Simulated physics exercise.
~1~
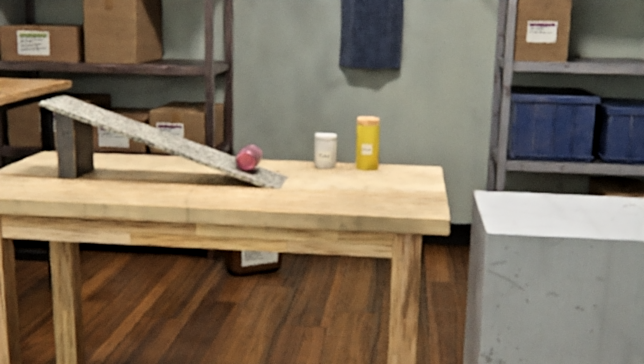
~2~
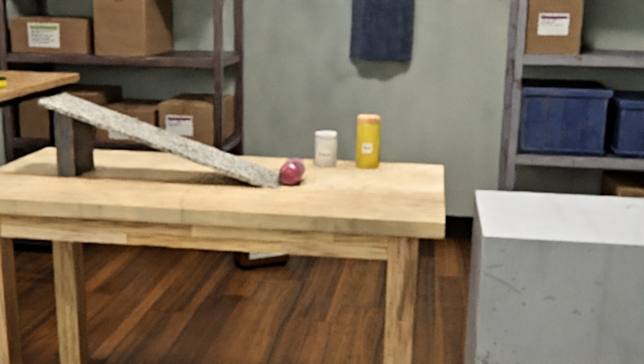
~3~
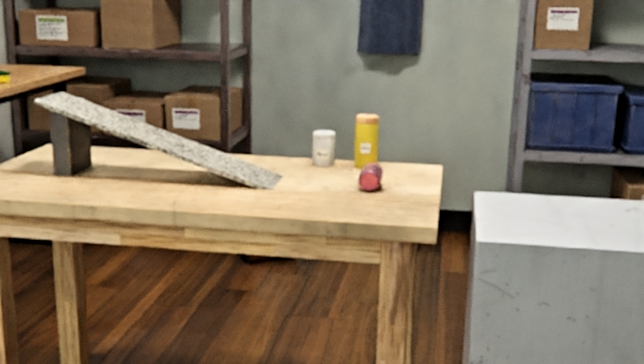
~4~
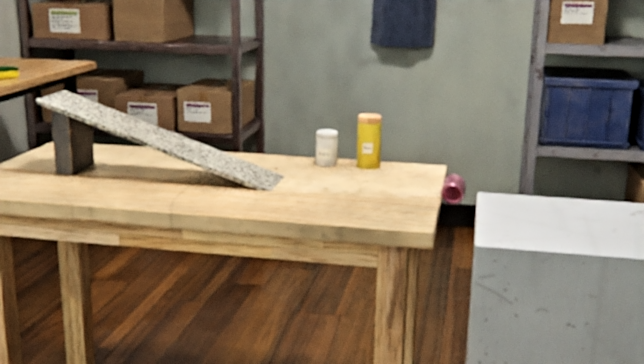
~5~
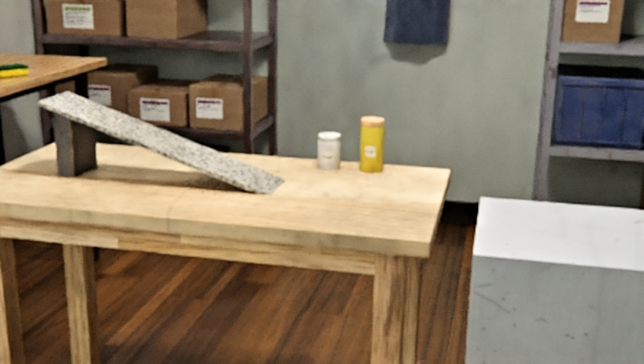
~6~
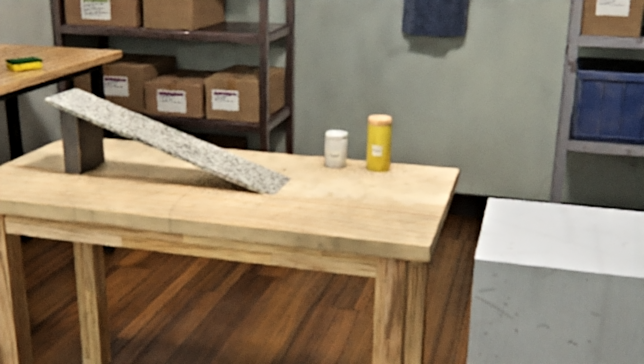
A pink can lies on its side near the foot of a speckled grey ramp on a pale wooden table, seen from the front in a storeroom with shelves of boxes and blue bins. To the right of the ramp stand a small white jar and a taller yellow jar, and beyond a gap sits a lower grey block. The can rolls off the ramp and travels right across the tabletop, passing in front of both jars. It leaves the table's right edge and drops out of sight into the gap, short of the grey block. Both jars remain standing as the view drifts slightly sideways.
